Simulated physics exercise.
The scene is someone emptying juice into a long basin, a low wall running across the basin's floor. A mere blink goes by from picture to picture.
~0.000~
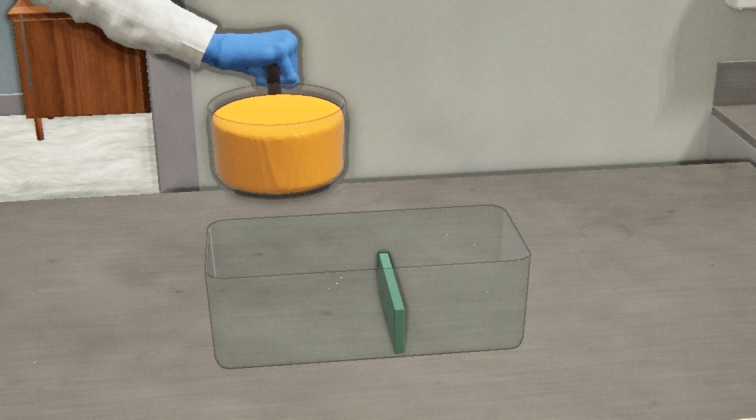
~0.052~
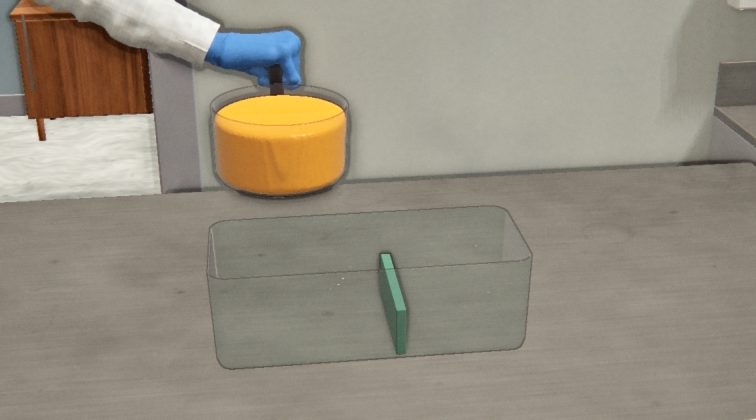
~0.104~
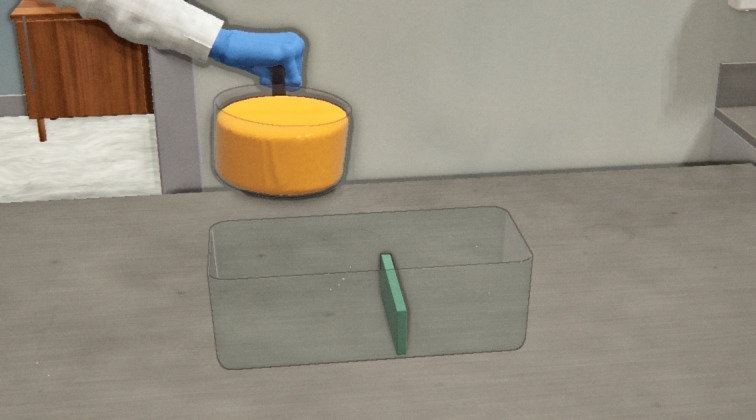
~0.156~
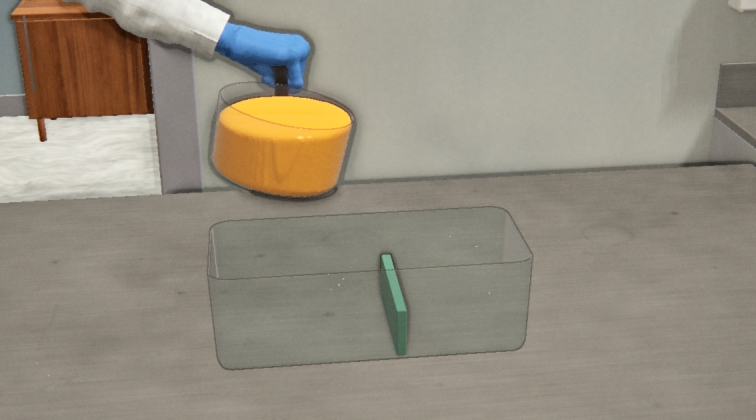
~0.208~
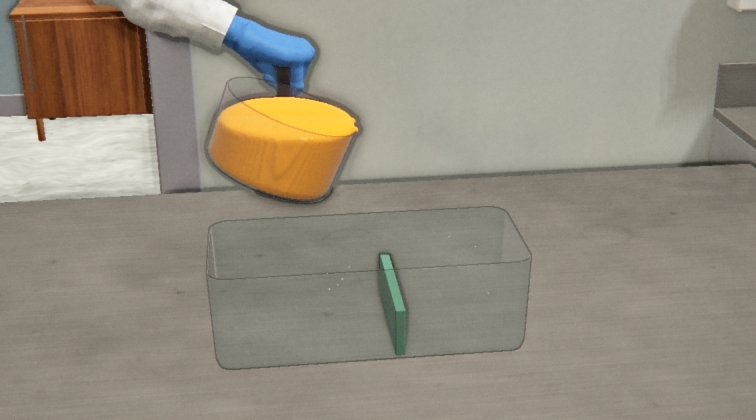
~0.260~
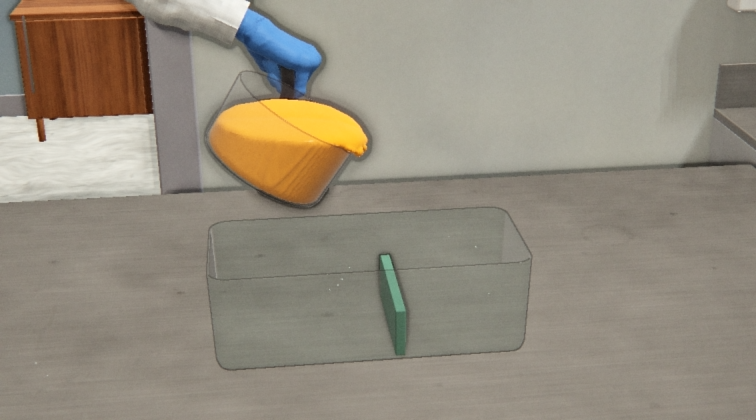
Above a clear long basin with a low green wall across its floor, a blue-gloved hand holds a round transparent container of orange juice, shifts it slightly right, then tilts it rightward as juice bulges over the lowered rim.
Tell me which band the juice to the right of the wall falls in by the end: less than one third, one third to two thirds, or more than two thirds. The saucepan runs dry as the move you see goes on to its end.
Middle of three bands.
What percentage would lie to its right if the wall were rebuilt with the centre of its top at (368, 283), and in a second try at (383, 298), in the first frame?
First try around 75 percent; second try around 55 percent.
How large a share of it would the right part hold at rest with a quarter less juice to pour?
It would be somewhere near 35 %.
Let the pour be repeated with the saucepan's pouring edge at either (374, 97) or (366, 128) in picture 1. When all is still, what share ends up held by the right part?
Close to 75 in a hundred, and close to 60 in a hundred.
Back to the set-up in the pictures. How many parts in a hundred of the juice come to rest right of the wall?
I'd say close to 50 per cent.
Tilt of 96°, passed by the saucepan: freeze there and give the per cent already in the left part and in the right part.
Left: 5 %; right: 30 %.
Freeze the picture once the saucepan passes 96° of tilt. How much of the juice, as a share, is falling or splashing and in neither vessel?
35 per cent.
After 0.54 s the tilt is 96° and 29 per cent is still to pour, 4 is left of the wall and 32 right of it.
After 0.75 s the tilt is 109° and 5 per cent is still to pour, 38 is left of the wall and 48 right of it.
After 0.96 s the tilt is 109° and 0 per cent is still to pour, 48 is left of the wall and 48 right of it.
After 1.20 s the tilt is 109° and 0 per cent is still to pour, 51 is left of the wall and 48 right of it.
In the end 51 per cent lies left of the wall, 48 right of it and 2 outside.
